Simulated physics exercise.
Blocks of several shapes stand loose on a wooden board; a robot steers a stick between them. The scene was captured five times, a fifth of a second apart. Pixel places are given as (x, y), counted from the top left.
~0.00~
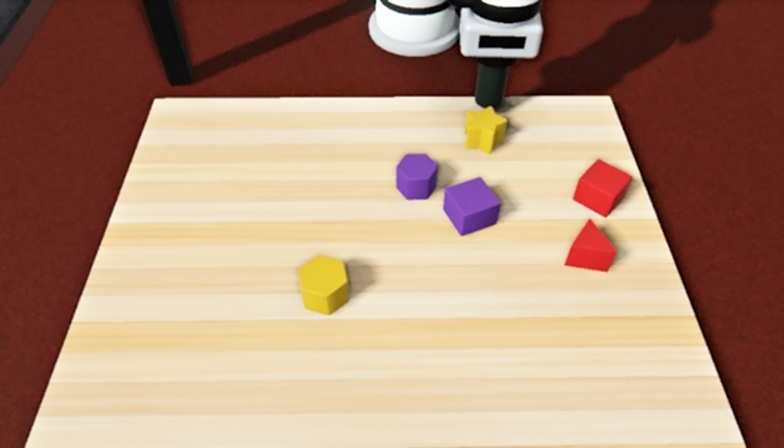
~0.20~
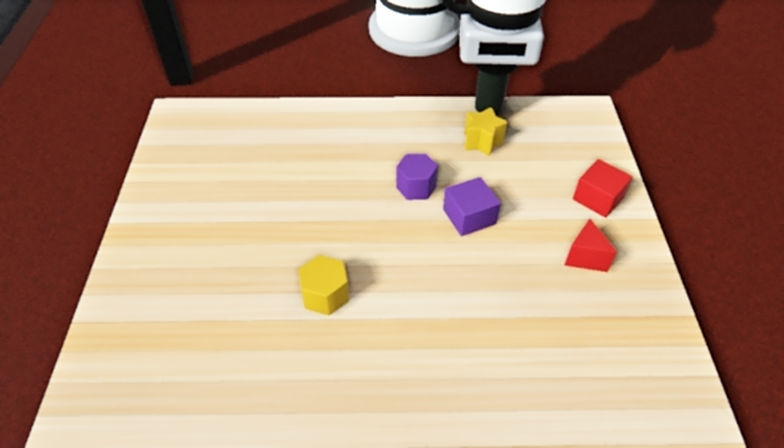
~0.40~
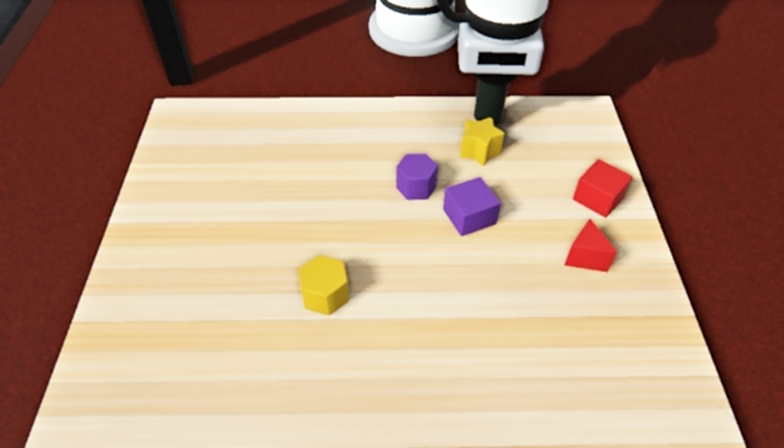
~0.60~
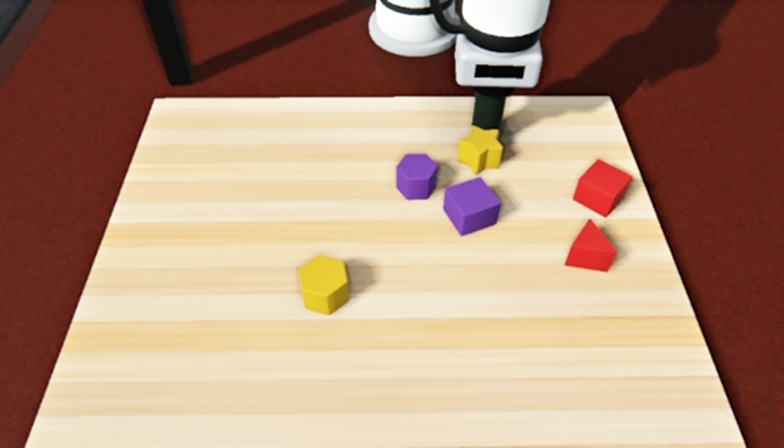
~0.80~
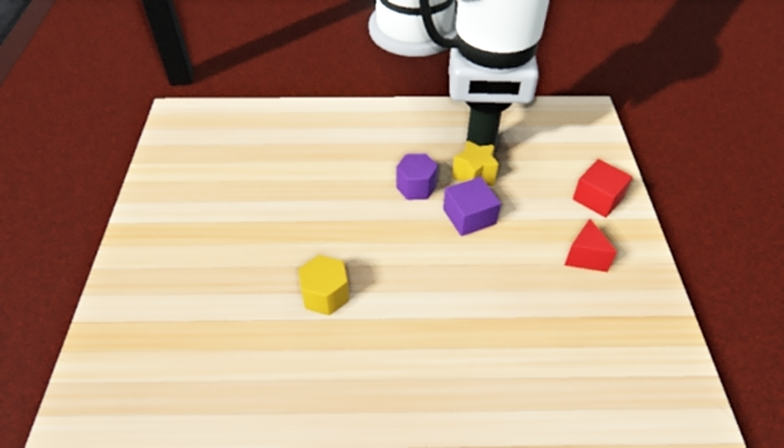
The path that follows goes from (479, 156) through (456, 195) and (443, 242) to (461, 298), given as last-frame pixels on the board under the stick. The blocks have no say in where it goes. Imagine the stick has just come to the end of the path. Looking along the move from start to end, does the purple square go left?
Yes
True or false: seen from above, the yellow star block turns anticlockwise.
Verdict: False.
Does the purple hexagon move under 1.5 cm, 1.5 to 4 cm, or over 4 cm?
It ends within 1.5 cm of its spot.
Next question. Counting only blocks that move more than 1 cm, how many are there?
By the end, two blocks will have moved.
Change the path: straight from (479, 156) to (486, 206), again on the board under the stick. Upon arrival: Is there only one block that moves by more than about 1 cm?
No, that is not what happens.
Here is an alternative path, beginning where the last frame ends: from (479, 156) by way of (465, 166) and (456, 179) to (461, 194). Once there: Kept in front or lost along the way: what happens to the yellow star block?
It remains before the stick.
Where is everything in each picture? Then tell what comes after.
The first picture shows stick's lower end (489, 101); purple hexagon (417, 165); purple square (473, 195); yellow star block (486, 119).
The second picture shows stick (489, 107); yellow star block (485, 120).
The third picture shows stick (488, 117); yellow star block (482, 130).
The fourth picture shows stick (486, 129); yellow star block (482, 139).
The fifth picture shows stick (481, 144); purple hexagon (417, 165); purple square (473, 195); yellow star block (477, 155).
On the path given first. One third of the way, stick (458, 184); purple square (470, 231), turned 25° anticlockwise; yellow star block (454, 198).
Two thirds of the way, stick (444, 231); purple square (474, 273), turned 100° anticlockwise; yellow star block (431, 247).
At the end, stick (463, 287); purple hexagon still; purple square (494, 308), turned 115° anticlockwise; yellow star block (423, 274), turned 75° clockwise.
